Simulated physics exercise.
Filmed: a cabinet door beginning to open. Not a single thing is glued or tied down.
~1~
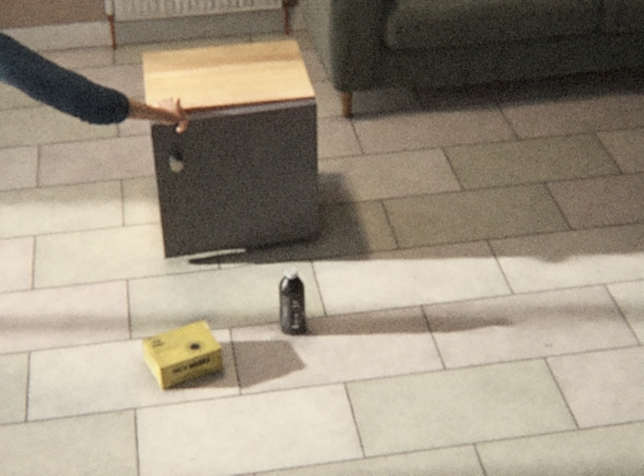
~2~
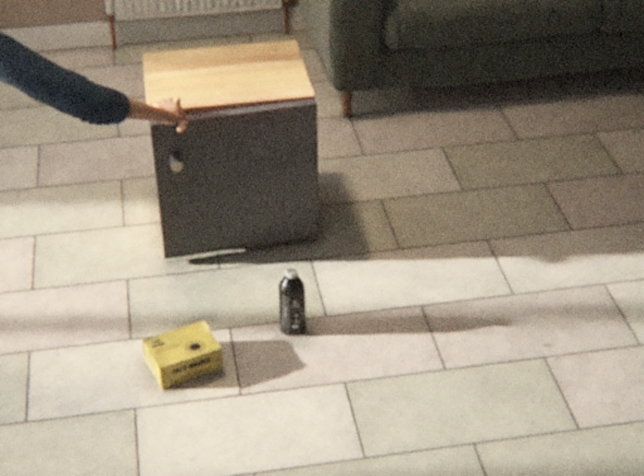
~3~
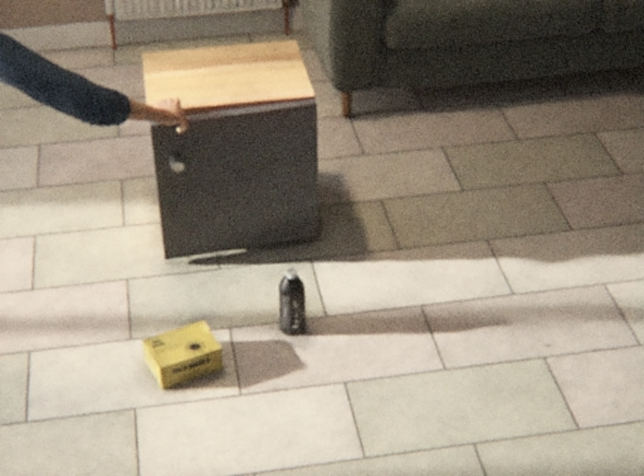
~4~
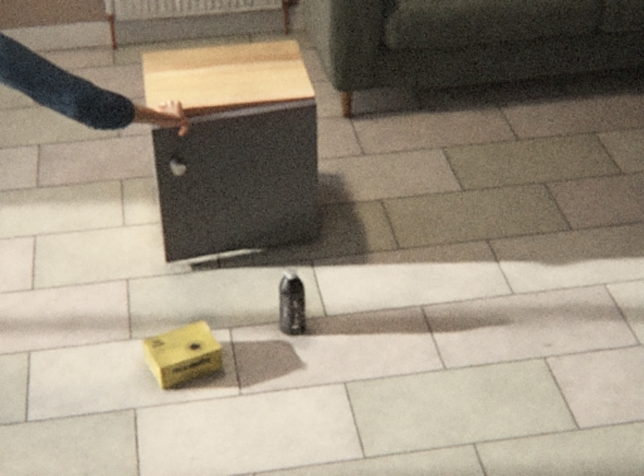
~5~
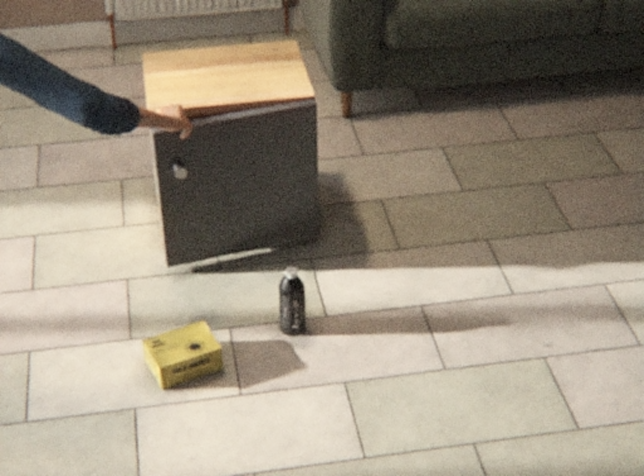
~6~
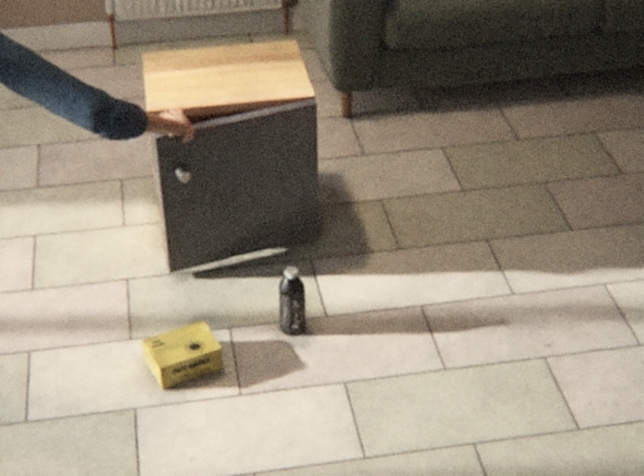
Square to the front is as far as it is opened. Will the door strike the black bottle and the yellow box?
For each one: Black bottle - struck; yellow box - not struck.
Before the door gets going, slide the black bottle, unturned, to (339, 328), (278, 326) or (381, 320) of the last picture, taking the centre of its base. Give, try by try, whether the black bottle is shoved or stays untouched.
Black bottle: Gets hit; gets hit; stays clear.
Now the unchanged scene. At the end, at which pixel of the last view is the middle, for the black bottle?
Looks like it settles somewhere around (358, 303).
Then, 1.78 s on from there, door 73° open; black bottle displaced about its own width near (313, 303); yellow box at rest near (183, 355).
In the end, the black bottle gets shoved, near (359, 303); the yellow box stays untouched, near (183, 355).
